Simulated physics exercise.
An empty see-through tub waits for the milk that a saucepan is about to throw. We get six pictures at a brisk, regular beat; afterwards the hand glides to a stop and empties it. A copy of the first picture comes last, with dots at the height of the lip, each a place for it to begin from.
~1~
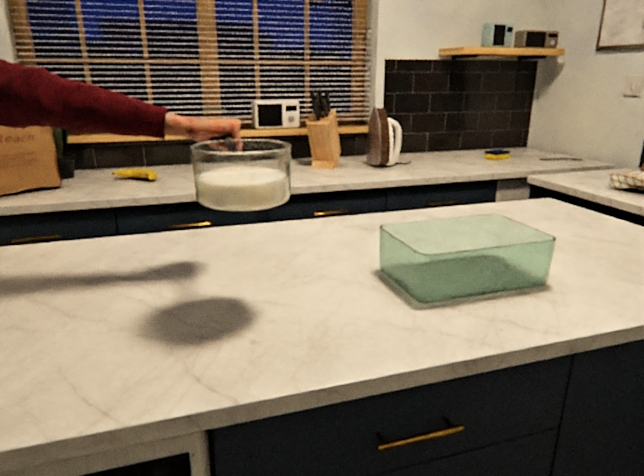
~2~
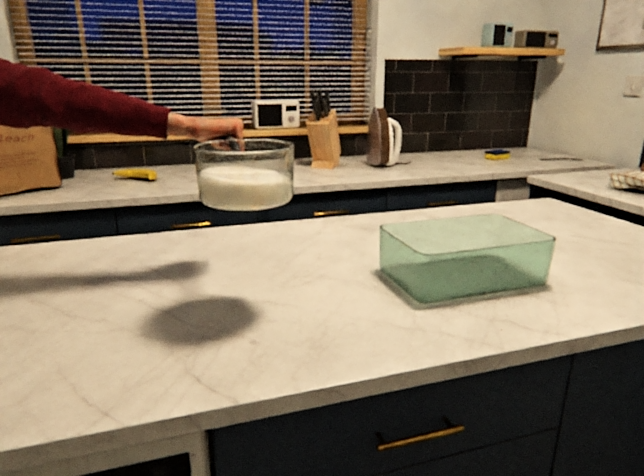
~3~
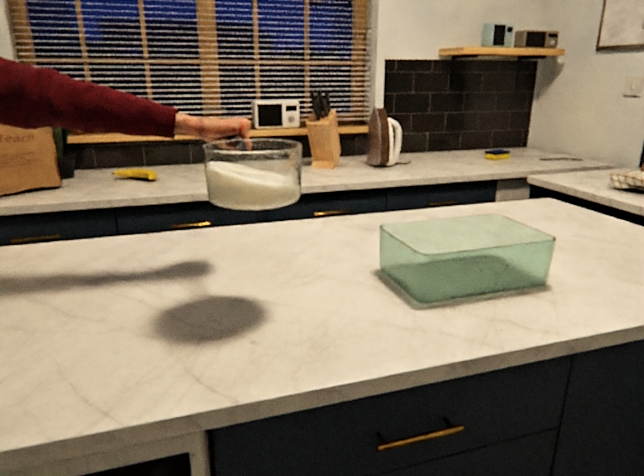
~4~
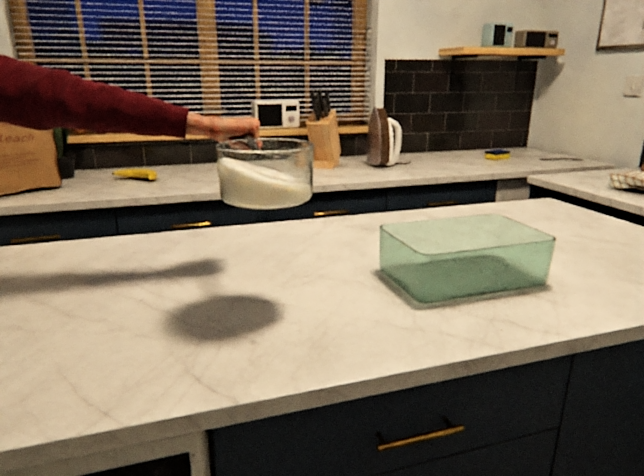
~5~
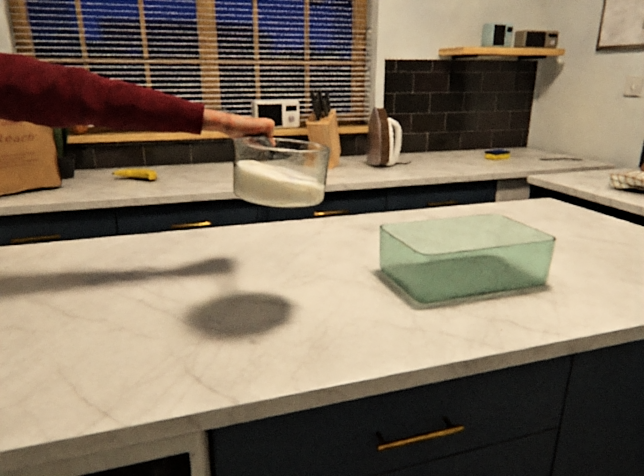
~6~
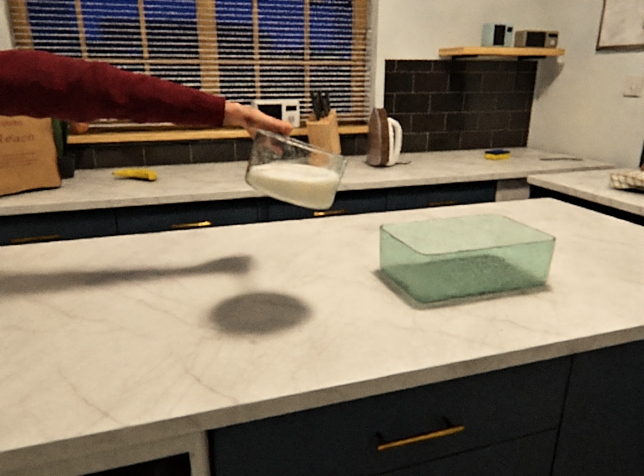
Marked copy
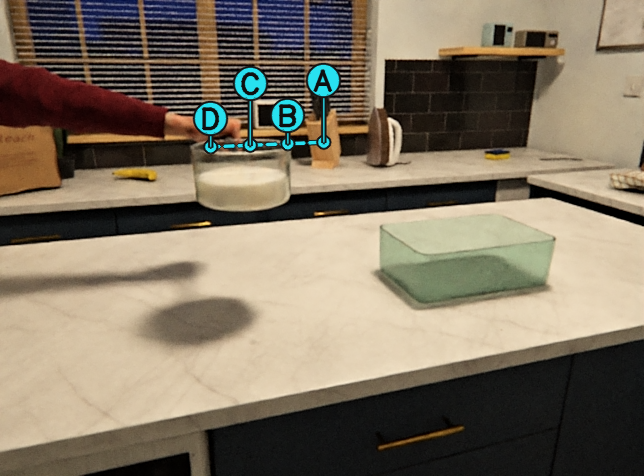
A kitchen with a pale marbled island over dark blue drawers is seen from slightly above by a still camera, with a blinded window behind. A clear, round glass vessel of white liquid hangs from a hand in a dark red sleeve at left, while an empty, see-through green tub sits at right. The arm carries the vessel rightward, the liquid sloshing, then tilts it toward the tub.
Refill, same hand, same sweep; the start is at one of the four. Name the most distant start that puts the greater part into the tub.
Use place A.
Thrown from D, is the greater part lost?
Yes, it does.
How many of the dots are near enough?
One of them.
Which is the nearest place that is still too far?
The answer is B.
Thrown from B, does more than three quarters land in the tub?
No, less.
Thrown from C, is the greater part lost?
Yes, that goes wrong.
On the marked copy, A at (323, 142); B at (287, 143); C at (250, 145); D at (210, 146).
For place A, about 65 % lands in the tub, 26 % falls short and 8 % goes beside or beyond.
For place B, about 27 % lands in the tub, 70 % falls short and 3 % goes beside or beyond.
For place C, about 0 % lands in the tub, 100 % falls short.
For place D, about 0 % lands in the tub, 100 % falls short.
